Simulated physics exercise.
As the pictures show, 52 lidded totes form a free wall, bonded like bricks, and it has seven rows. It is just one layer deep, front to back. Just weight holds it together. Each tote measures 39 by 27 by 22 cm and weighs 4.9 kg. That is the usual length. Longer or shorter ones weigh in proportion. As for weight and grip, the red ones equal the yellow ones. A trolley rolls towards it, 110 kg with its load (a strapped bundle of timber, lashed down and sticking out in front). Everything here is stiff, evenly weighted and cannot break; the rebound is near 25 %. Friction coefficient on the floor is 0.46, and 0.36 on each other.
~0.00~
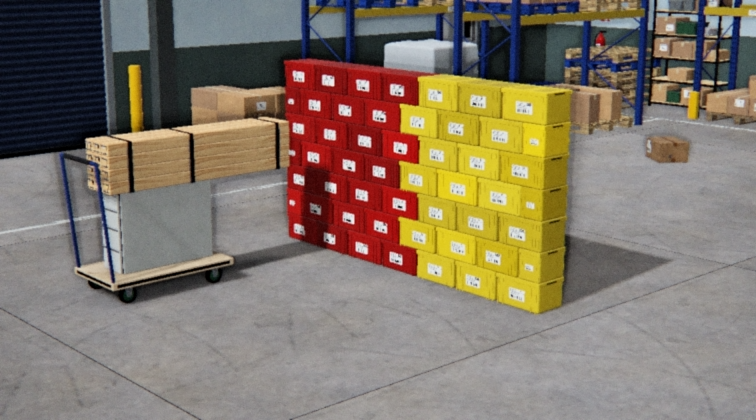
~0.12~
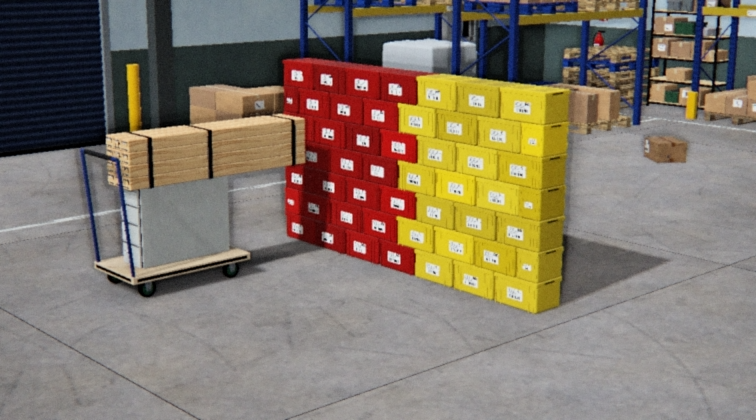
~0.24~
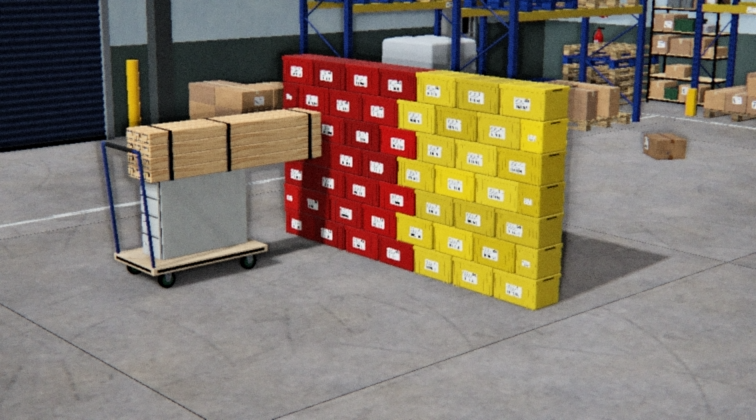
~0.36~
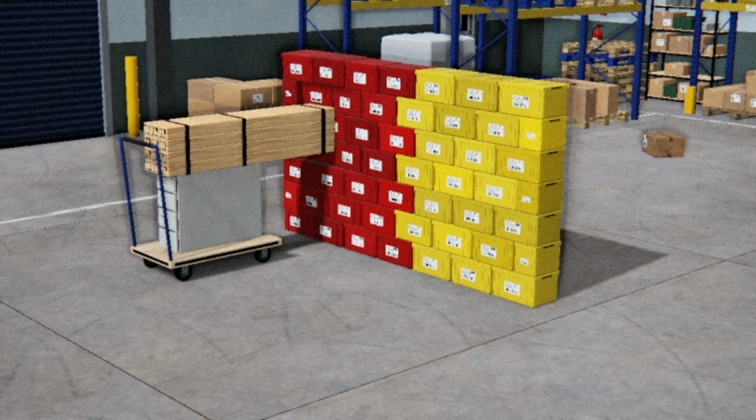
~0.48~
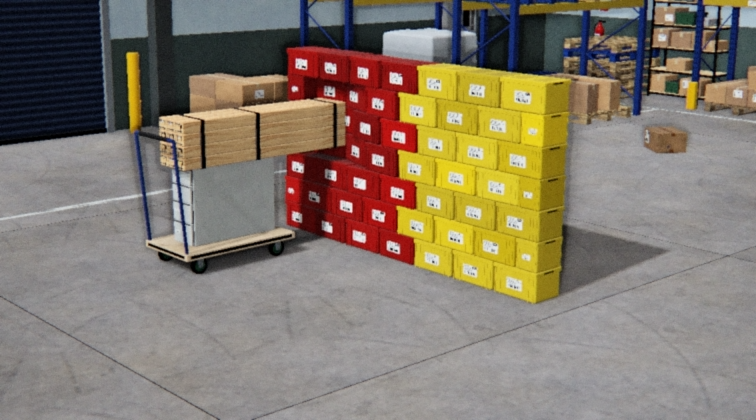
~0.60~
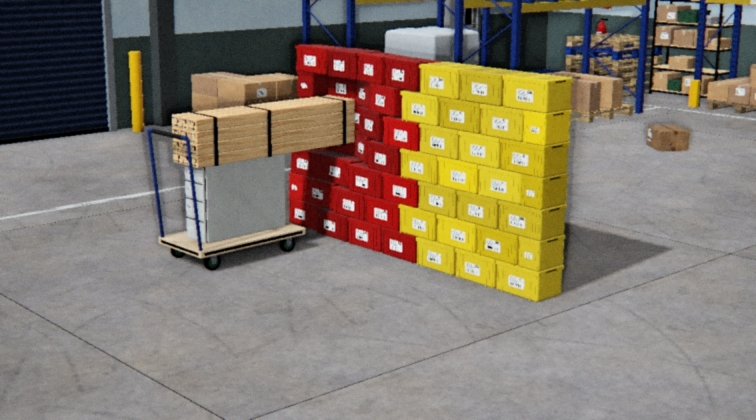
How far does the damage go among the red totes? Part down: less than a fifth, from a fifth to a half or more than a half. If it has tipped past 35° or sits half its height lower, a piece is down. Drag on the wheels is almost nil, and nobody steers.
It adds up to beyond one half.
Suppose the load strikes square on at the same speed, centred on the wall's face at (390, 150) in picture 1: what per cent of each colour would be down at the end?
That would leave red at 30 % and yellow at 20 %.
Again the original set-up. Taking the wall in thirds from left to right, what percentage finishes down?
The left third ends at 90 per cent, the middle at 20 per cent and the right at 0 per cent.
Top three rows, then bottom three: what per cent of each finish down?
For the top it's 50 in a hundred, for the bottom 20 in a hundred.
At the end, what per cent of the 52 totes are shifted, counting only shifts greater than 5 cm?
40 in a hundred end up shifted.
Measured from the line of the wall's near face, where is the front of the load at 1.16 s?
Position: Approx. 55 cm beyond.
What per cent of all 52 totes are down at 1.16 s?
At that instant, 15 percent.
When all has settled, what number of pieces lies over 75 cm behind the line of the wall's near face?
About 12 of them.
Around 0.84 s, load 39 cm past the wall's line, still rolling; none of the 28 red totes down (0 of 52 in all colours); top red tote tipped 11°.
Around 1.16 s, load 54 cm past the wall's line, still rolling; 8 of the 28 red totes down (8 of 52 in all colours); top red tote tipped 33°, 9 cm lower.
Around 1.46 s, load 67 cm past the wall's line, still rolling; 19 of the 28 red totes down (19 of 52 in all colours); top red tote tipped 49°, 68 cm lower.
Around 2.02 s, load 79 cm past the wall's line, still rolling; 19 of the 28 red totes down (19 of 52 in all colours); top red tote on its side.
Finally (3.1 s), load 79 cm past the wall's line, stopped; 19 of the 28 red totes down (19 of 52 in all colours); top red tote on its side; top yellow tote unmoved. That is 68 per cent. Seen by the last camera, middles, top red tote near (658, 219), top yellow tote near (451, 81).
